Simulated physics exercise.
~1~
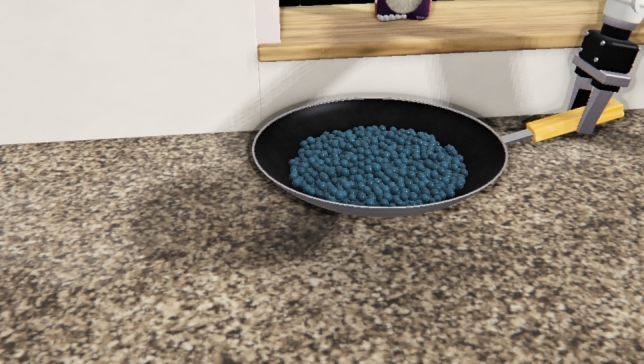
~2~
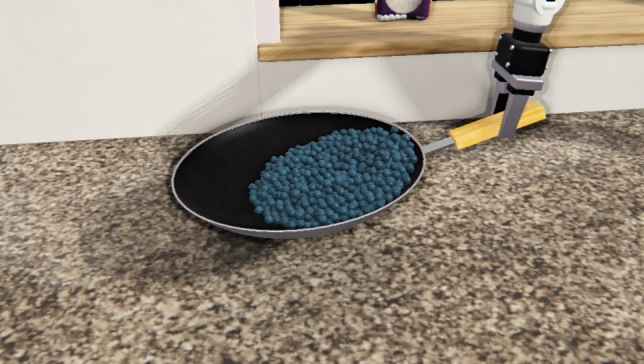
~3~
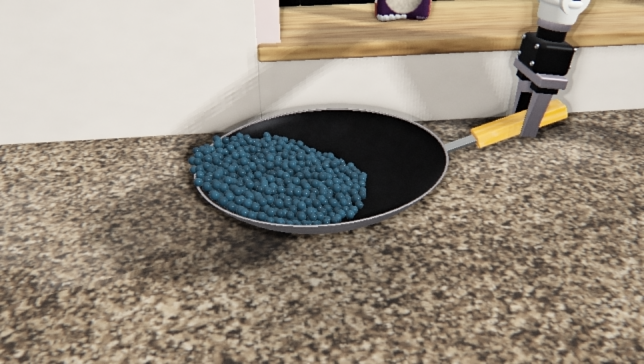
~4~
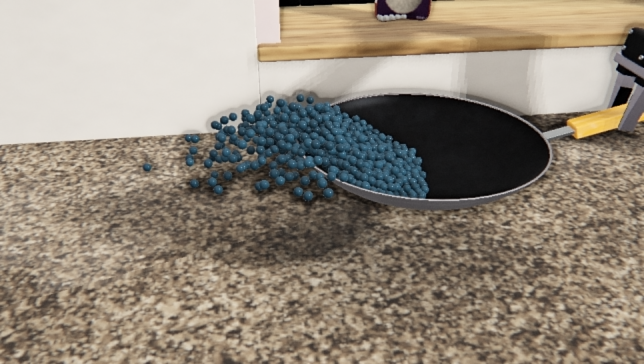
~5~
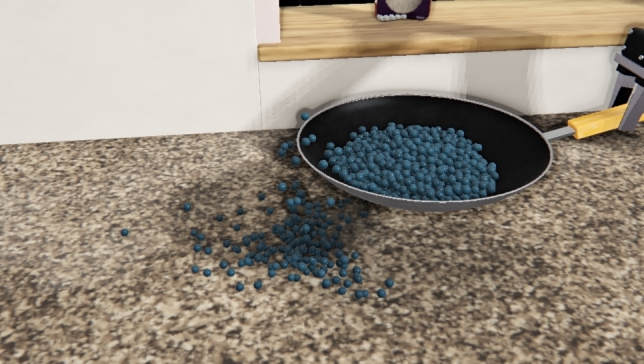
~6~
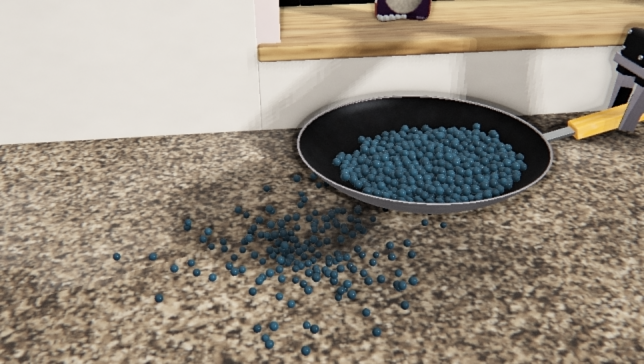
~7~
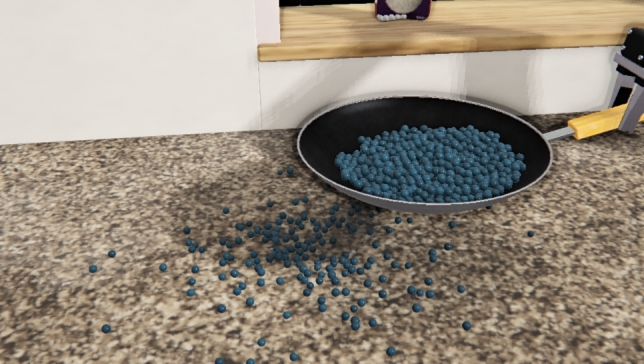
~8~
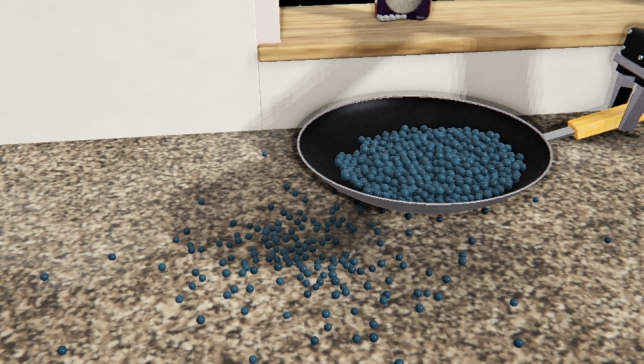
The clip opens on a dark pan of small blue beads above a speckled countertop, its yellow handle held by a robot gripper at the right. The gripper moves the pan left, and the beads bunch toward the handle side. As the pan starts back to the right, the heap slides to the left side. The pan travels farther right and many beads spill over its left rim. They land on the counter while the rest slide back into the pan. The pan stays still as the fallen beads scatter outward, ending with most still inside.
